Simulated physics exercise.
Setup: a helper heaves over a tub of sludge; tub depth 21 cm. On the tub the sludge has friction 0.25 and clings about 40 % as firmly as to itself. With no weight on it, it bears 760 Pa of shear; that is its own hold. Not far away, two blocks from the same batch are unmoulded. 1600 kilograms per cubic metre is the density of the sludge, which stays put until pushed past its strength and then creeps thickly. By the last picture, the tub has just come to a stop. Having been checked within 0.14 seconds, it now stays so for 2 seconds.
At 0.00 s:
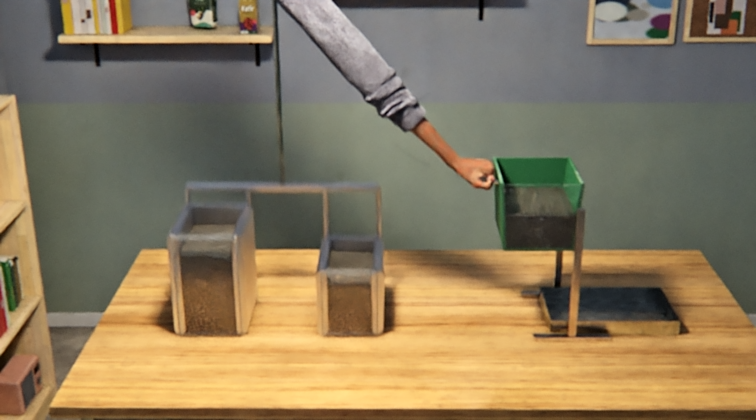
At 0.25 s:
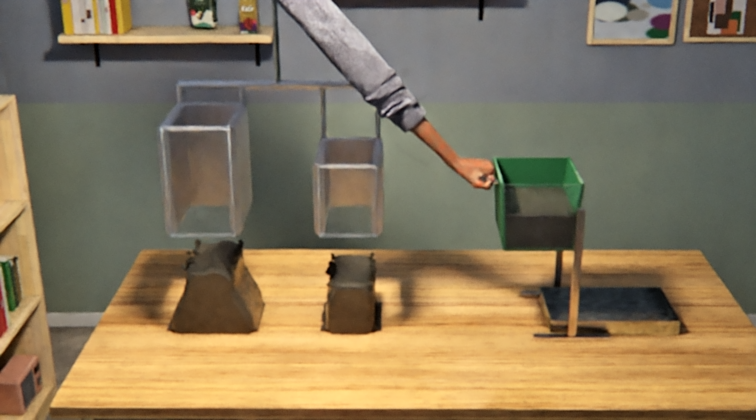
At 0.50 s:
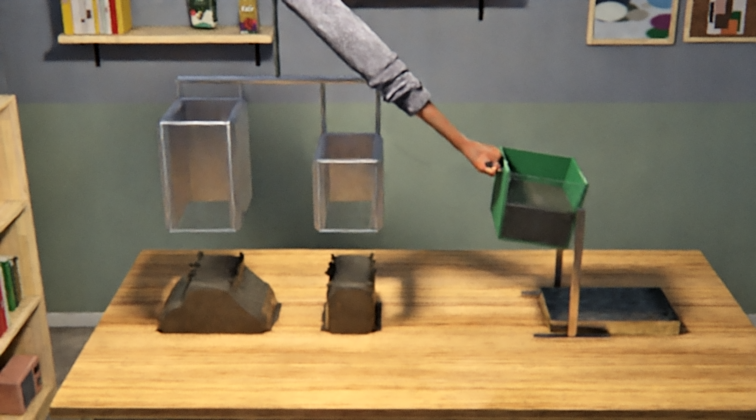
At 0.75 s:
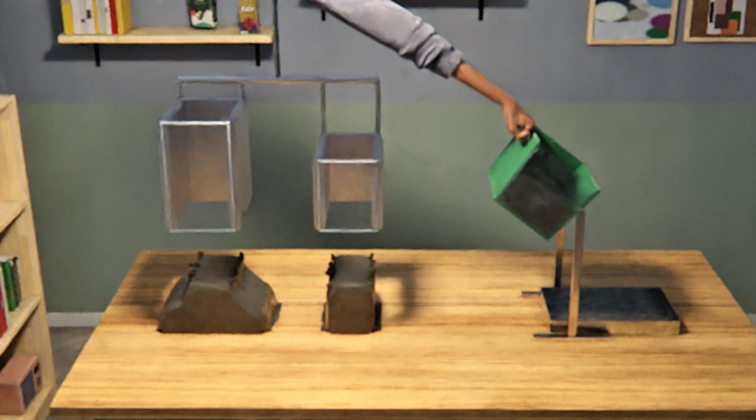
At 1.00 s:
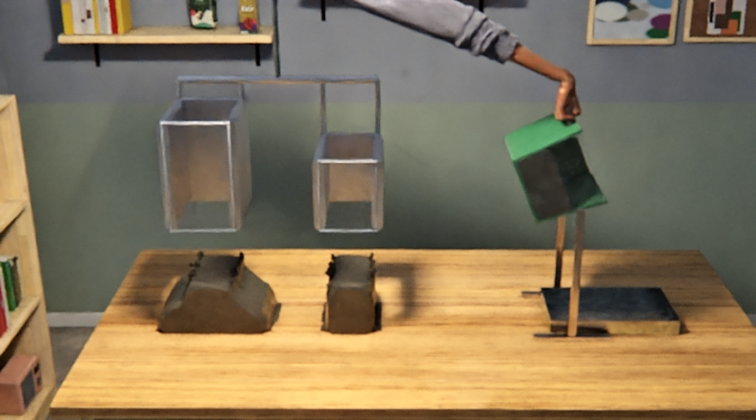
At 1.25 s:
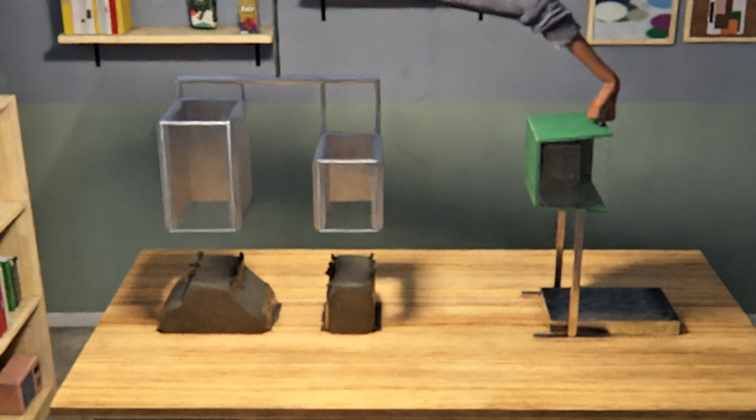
Two clear moulds lift off grey blocks, the left block slumps, and a hand tips a green tub sideways.
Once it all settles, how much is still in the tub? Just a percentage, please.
I would say about 100 percent.
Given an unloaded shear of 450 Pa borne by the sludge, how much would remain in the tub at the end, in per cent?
70 %.
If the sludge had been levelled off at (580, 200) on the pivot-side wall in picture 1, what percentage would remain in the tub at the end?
About 60 per cent.
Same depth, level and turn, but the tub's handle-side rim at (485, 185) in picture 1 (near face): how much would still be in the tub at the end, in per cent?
Close to 60 per cent would still be in the tub.
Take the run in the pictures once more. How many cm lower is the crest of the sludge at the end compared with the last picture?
The top ends up some 5 cm below its level in the last picture.
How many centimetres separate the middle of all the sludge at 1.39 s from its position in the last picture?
I'd estimate roughly 3 centimetres.
After 1.39 s, the tub is at 89 degrees and holds 100 %.
After 1.56 s, the tub is at 89 degrees and holds 100 %.
After 1.73 s, the tub is at 89 degrees and holds 100 %.
After 1.90 s, the tub is at 89 degrees and holds 100 %.
After 3.25 s, at the end, the tub is at 89 degrees and holds 100 %.
